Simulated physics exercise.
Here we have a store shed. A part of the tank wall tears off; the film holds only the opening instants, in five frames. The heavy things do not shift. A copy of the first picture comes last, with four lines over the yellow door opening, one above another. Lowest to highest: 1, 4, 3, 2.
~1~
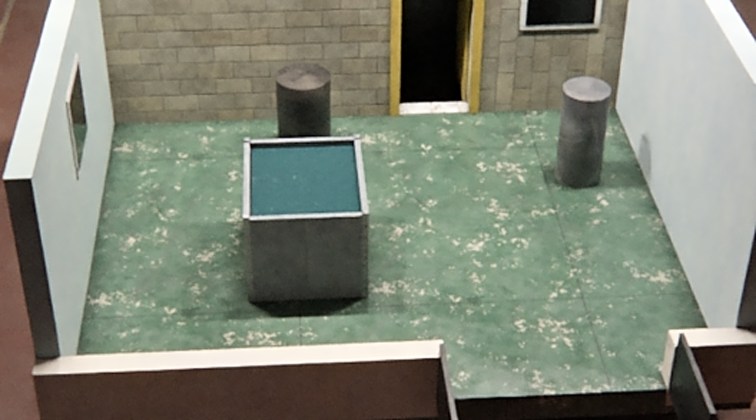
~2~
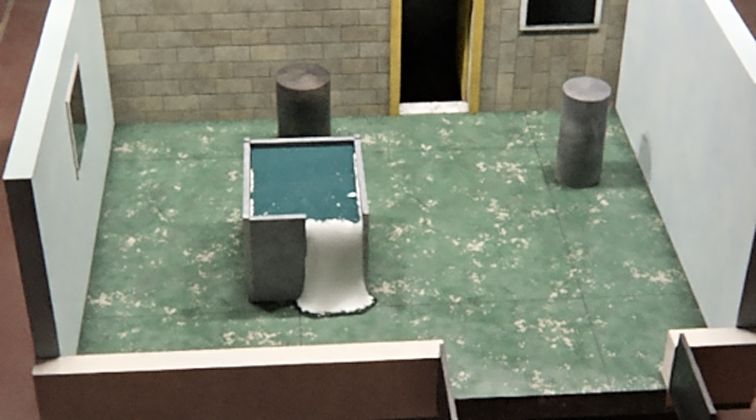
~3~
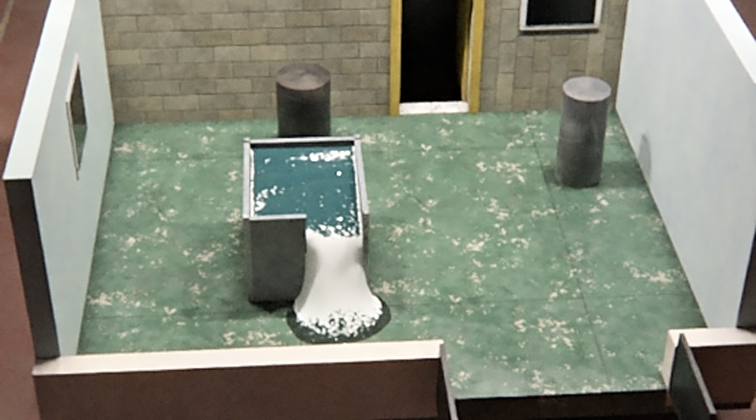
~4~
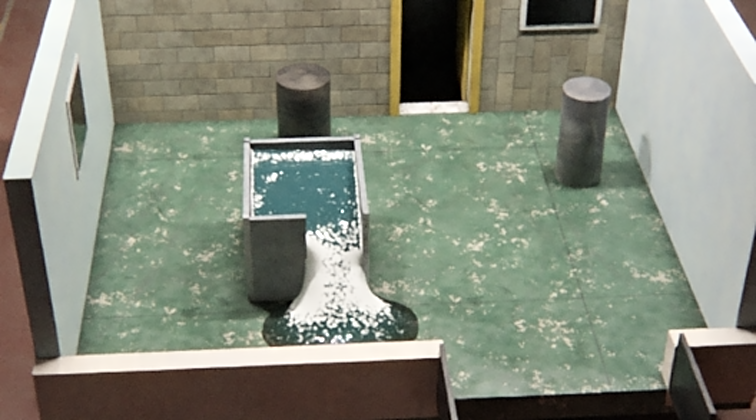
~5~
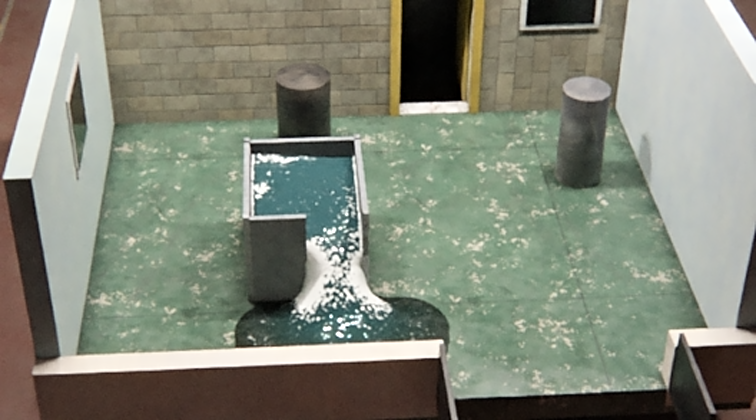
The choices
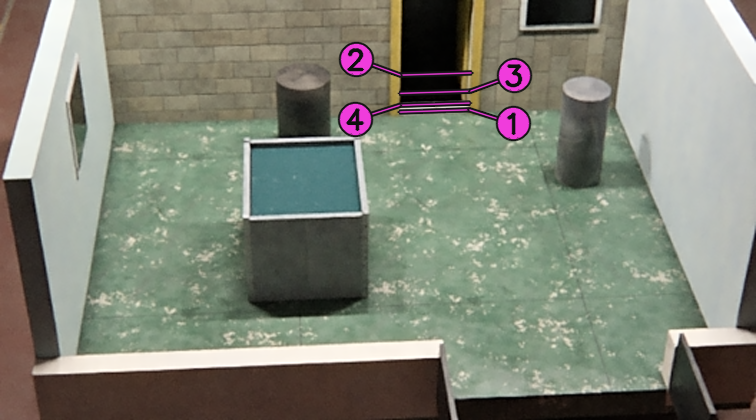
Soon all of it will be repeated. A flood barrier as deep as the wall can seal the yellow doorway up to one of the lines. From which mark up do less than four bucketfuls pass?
Mark 1 just does it.
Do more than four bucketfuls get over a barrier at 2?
No, that is safe.
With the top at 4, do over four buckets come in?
No, not at all.
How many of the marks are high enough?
All of them.
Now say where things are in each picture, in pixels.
In the first picture, water in the tank at rest, its middle at (304, 182); foot of the yellow doorway at (434, 114); open gate at (557, 331).
In the second picture, front seen at (304, 309), 1 % of the ground wet.
In the third picture, front seen at (369, 328), 2 % of the ground wet.
In the fourth picture, front seen at (404, 323), 5 % of the ground wet.
In the fifth picture, front seen at (252, 333), 8 % of the ground wet.
On the marked copy, 1 at (434, 110); 2 at (435, 74); 3 at (435, 92); 4 at (434, 104); from the bottom up 1, 4, 3, 2.
With 1, a splash gets over, under a bucket.
With 2, nothing gets over.
With 3, nothing gets over.
With 4, nothing gets over.
